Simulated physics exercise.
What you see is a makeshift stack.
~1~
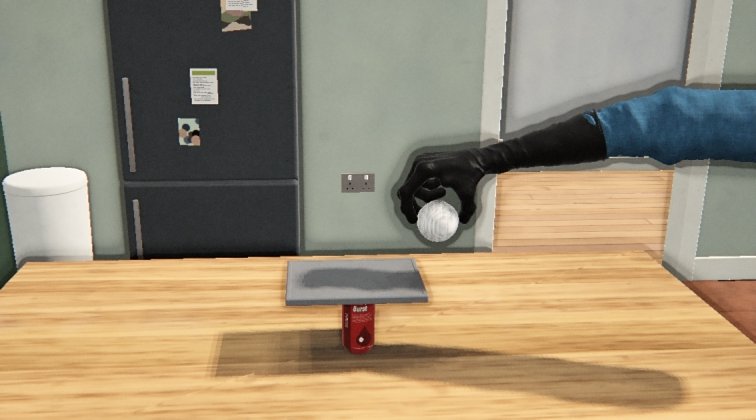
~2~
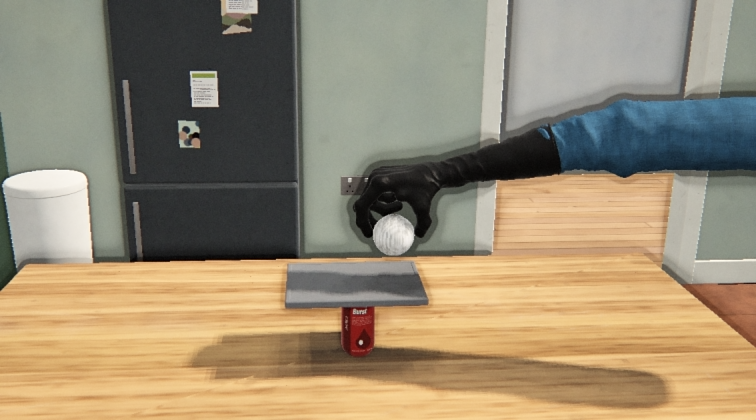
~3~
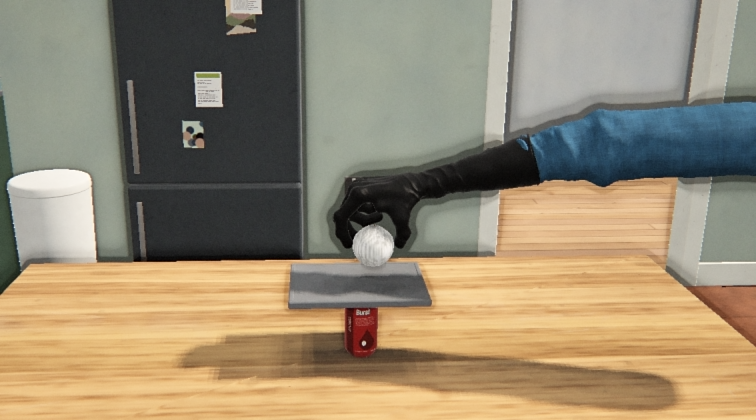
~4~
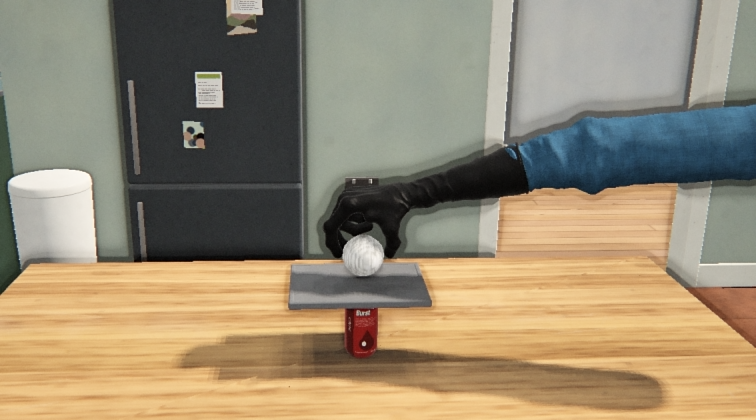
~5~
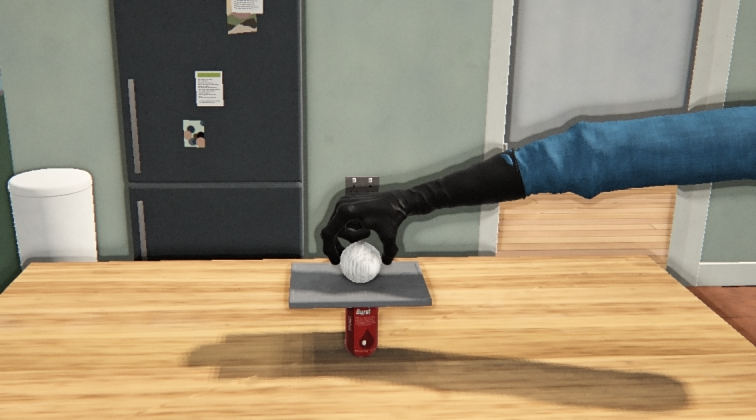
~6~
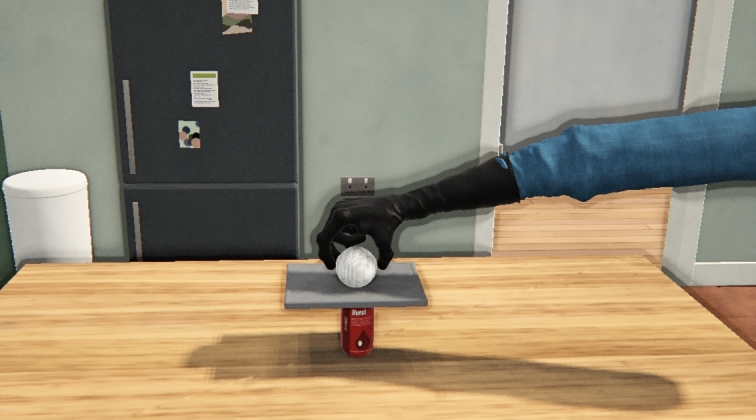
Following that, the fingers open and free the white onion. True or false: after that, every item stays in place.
True.
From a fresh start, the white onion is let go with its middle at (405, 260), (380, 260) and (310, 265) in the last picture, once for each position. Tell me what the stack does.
So, first it tips over, next it stays steady, and last it tips over.
Then, 0.30 s after the last picture, nothing has stirred.
Then, 0.70 s after the last picture, white onion resting near (356, 267).
At rest, all 3 in place. Seen from the same camera at the end, white onion near (356, 267). The stack holds.
